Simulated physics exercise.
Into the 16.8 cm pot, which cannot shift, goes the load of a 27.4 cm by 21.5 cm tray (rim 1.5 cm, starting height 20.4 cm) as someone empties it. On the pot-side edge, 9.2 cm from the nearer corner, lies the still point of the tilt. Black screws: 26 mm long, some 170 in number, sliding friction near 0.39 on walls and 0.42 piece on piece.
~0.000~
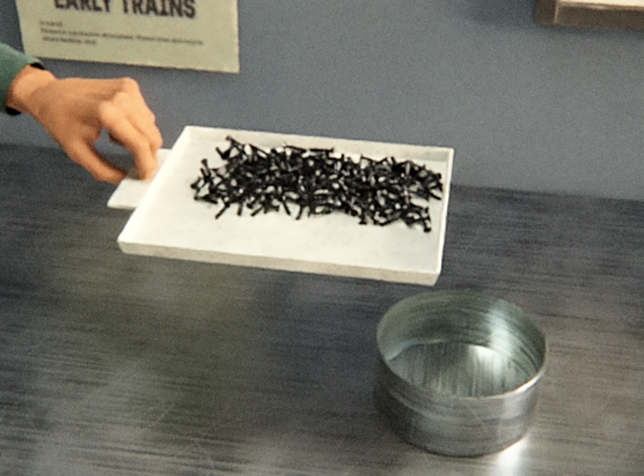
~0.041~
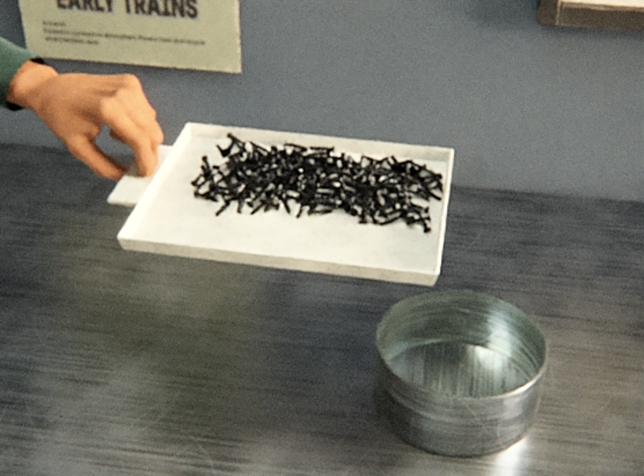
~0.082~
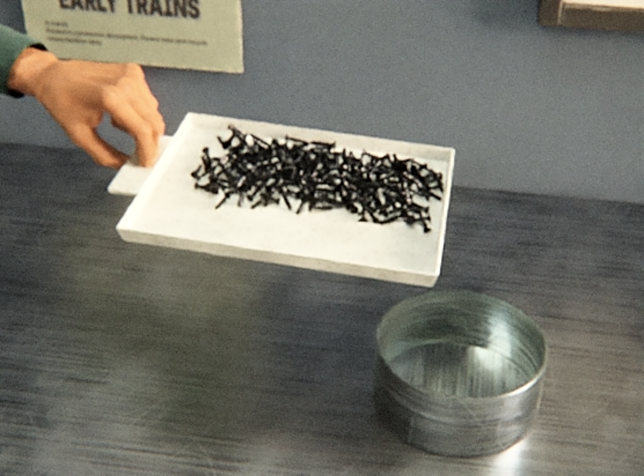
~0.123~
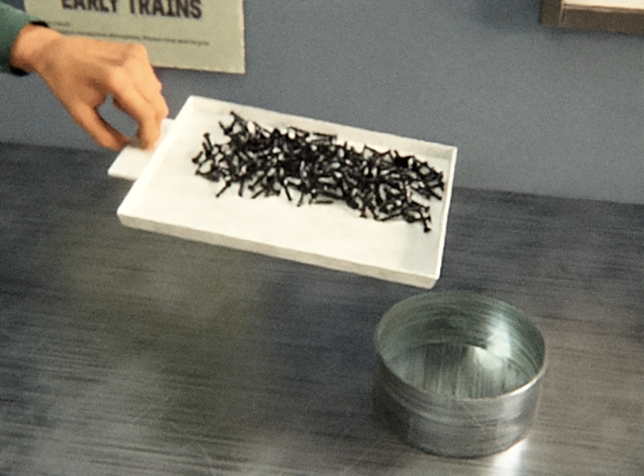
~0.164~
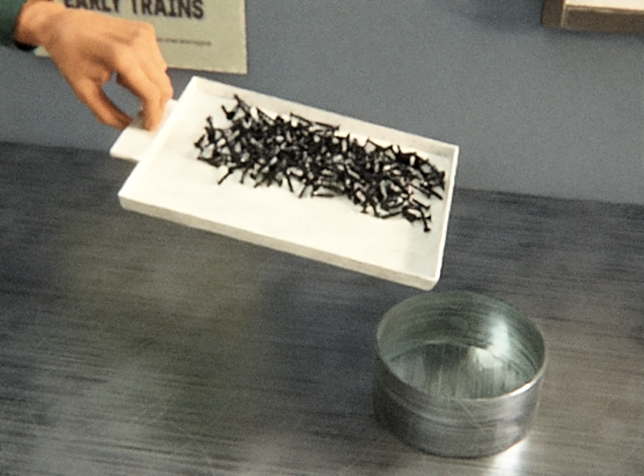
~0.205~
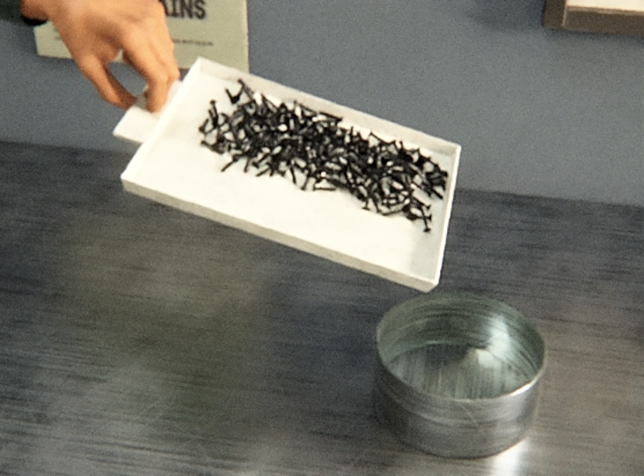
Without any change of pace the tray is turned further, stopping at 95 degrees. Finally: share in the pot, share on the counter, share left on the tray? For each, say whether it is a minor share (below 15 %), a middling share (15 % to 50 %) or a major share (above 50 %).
I expect this. Pot - a major share. Counter - a middling share. Tray - a minor share.
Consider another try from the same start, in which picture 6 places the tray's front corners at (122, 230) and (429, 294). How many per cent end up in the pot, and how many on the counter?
Per cent by place - pot 20, counter 80.
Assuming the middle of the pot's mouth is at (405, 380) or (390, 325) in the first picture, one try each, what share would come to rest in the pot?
First try about 30 per cent, second try about 10 per cent.
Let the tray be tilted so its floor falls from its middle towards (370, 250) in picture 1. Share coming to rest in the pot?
The share comes to about 25 in a hundred.
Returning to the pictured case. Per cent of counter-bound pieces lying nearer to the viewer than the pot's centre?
Some 80 per cent.
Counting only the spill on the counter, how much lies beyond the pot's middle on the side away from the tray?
About 90 %.
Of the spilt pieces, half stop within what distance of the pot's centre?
About 18 centimetres.
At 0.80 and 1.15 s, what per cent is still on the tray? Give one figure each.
First 25, then 0.
After 0.56 s, tilt 54 degrees; the tray holds 100 %, the pot 0 %.
After 0.80 s, tilt 80 degrees; the tray holds 25 %, the pot 20 %.
Then, at 1.15 s, tilt 95 degrees; the tray holds 0 %, the pot 70 %.
By 2.1 s all is still; pot 70 %, counter 30 %, tray 0 %.
